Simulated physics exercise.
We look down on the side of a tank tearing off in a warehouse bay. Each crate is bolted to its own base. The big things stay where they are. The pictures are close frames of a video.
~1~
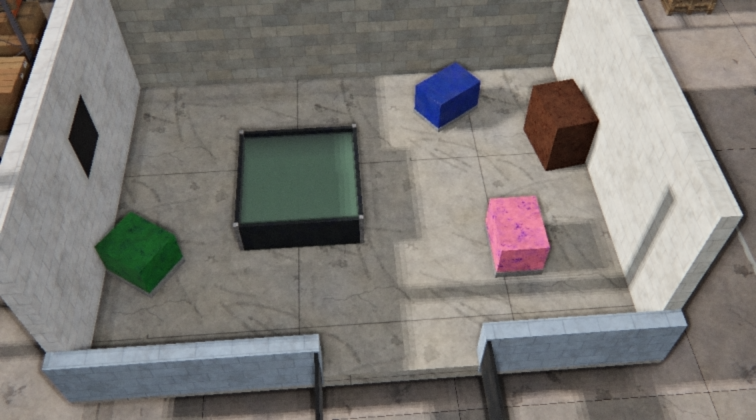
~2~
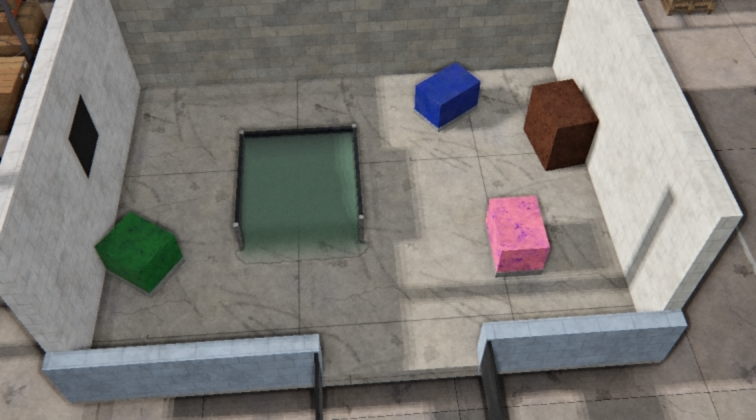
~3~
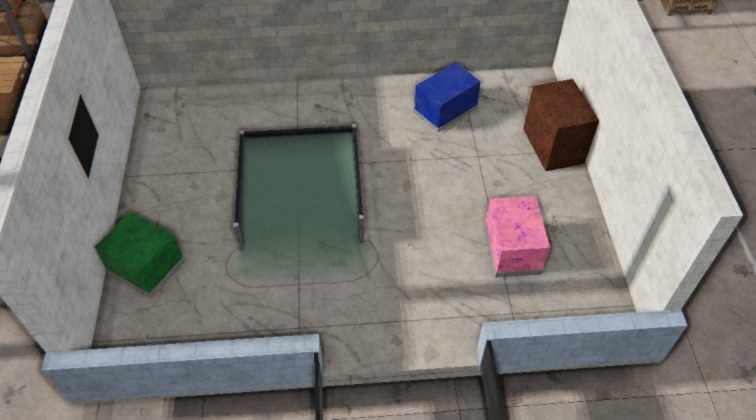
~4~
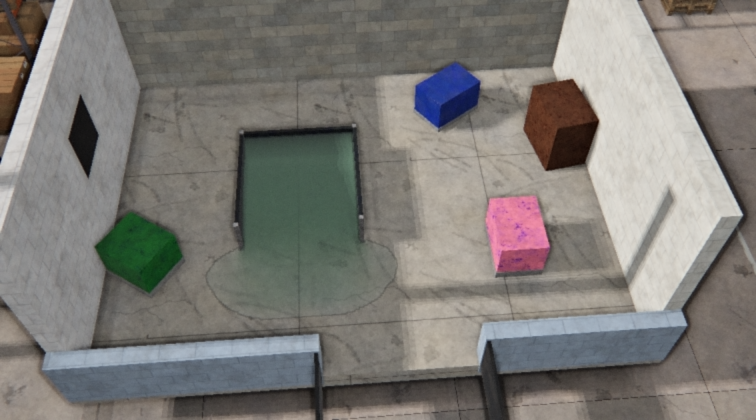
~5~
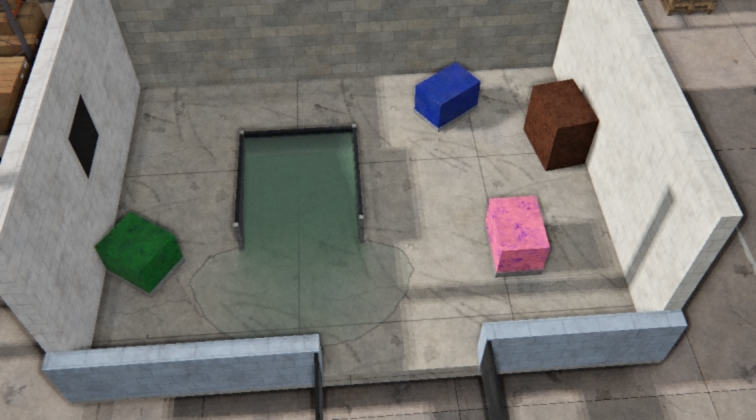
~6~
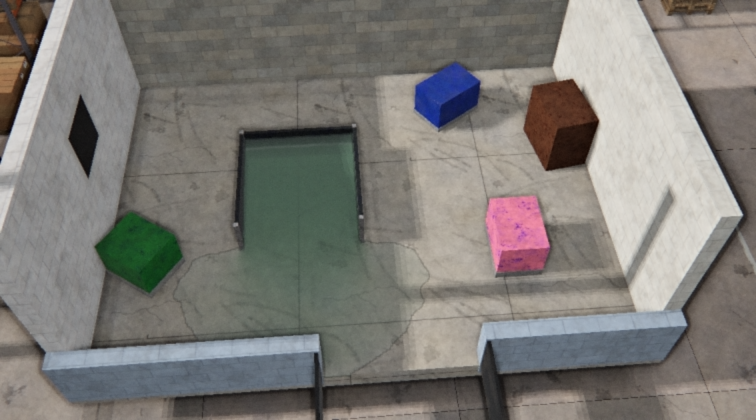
A dark-framed tank of greenish water stands left of centre in a walled warehouse bay, seen from high above by a still camera. A green block sits at the left, with blue, brown and pink blocks at the right and low pale-blue walls in front. The tank's near side disappears, and water pours out toward the viewer, spreading across the grey floor in a widening, thinning sheet.
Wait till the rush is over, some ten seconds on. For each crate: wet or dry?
One by one: The green crate is soaked; the pink crate keeps dry; the blue crate keeps dry.
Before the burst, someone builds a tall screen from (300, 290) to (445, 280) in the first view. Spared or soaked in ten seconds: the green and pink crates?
Then: The green one is topped; the pink one gets wet.
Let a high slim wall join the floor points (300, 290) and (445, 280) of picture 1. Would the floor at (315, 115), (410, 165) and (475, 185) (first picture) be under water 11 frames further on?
In turn: Free of water, free of water, under water.
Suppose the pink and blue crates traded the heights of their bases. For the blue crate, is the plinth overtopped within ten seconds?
My reading: Blue escapes it.
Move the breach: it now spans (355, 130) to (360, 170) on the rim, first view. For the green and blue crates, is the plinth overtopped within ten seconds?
In short: The green crate escapes it, the blue crate gets wet.
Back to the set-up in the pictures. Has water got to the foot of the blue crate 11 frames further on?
Then: At blue not reached.
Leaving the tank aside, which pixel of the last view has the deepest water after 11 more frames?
At about (87, 376).
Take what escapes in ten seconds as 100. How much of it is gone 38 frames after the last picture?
I make it 85 per cent.
A moment on, water covers 20 % of the floor; the green crate water round its plinth, the pink crate not reached, the blue crate not reached.
Next, water covers 25 % of the floor; the green crate water round its plinth, the pink crate not reached, the blue crate not reached.
Then, water covers 25 % of the floor; the green crate water round its plinth, the pink crate water round its plinth, the blue crate not reached.
Later, water covers 40 % of the floor; the green crate water round its plinth, the pink crate water round its plinth, the blue crate not reached.
In the end, water covers 60 % of the floor; the green crate was topped, the pink crate stayed above the water, the blue crate stayed above the water.
